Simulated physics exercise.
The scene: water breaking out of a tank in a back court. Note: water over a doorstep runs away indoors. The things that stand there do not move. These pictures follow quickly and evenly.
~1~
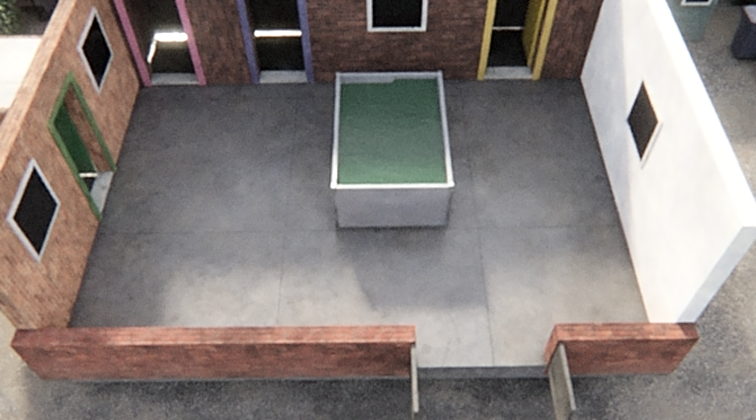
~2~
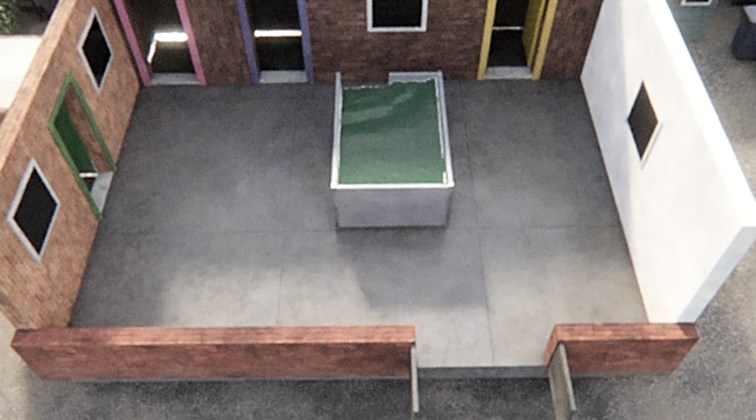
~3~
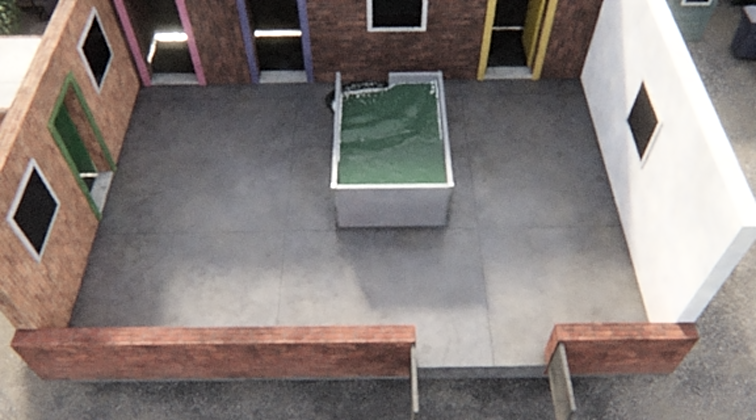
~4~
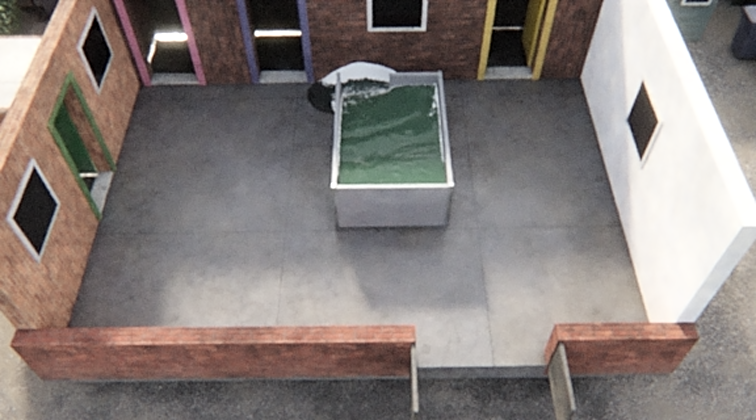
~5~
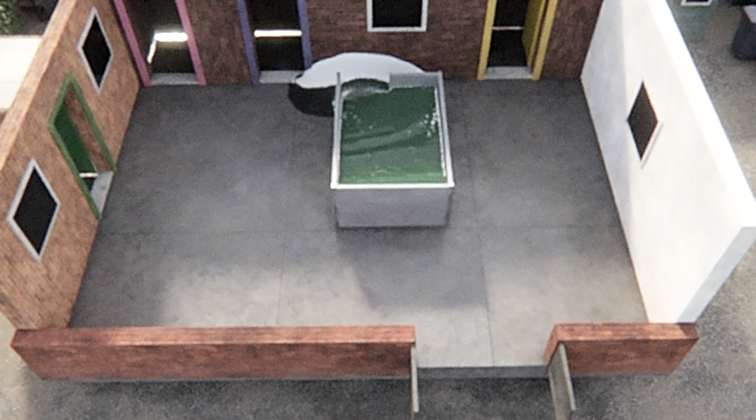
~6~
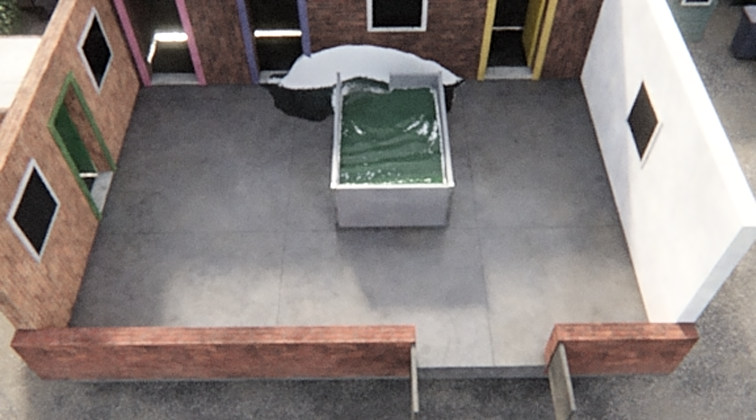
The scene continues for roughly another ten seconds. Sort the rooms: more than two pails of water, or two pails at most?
Yellow door - two pails at most; green door - more than two pails; pink door - more than two pails; blue door - more than two pails.
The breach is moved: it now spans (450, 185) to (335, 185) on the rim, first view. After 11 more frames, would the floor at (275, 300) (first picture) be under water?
Verdict: Covered.
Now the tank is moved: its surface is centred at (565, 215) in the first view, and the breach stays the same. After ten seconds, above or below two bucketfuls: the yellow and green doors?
The yellow one overshoots it, the green one overshoots it.
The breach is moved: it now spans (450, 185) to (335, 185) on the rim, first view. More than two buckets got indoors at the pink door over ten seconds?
Note on pink - it gets too much.
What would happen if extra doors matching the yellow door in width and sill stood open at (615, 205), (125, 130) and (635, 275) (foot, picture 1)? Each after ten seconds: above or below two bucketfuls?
Well, the first is below the limit, the next is above the limit, and the last is below the limit.
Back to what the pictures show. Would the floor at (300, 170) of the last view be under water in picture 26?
I'd say bone-dry there.
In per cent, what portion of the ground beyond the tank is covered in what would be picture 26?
Around 50 percent.
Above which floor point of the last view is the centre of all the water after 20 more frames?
I'd say near (361, 150).
A moment on, water covers 20 % of the floor; the yellow door wet at the sill, nothing in, the green door not reached, the pink door wet at the sill, nothing in, the blue door under two buckets in.
Next, water covers 35 % of the floor; the yellow door wet at the sill, nothing in, the green door wet at the sill, nothing in, the pink door wet at the sill, nothing in, the blue door over two buckets in.
Then, water covers 50 % of the floor; the yellow door wet at the sill, nothing in, the green door over two buckets in, the pink door under two buckets in, the blue door over two buckets in.
Later, water covers 80 % of the floor; the yellow door under two buckets in, the green door over two buckets in, the pink door over two buckets in, the blue door over two buckets in.
In the end, water covers 90 % of the floor; the yellow door under two buckets in, the green door over two buckets in, the pink door far over two buckets in, the blue door over two buckets in.
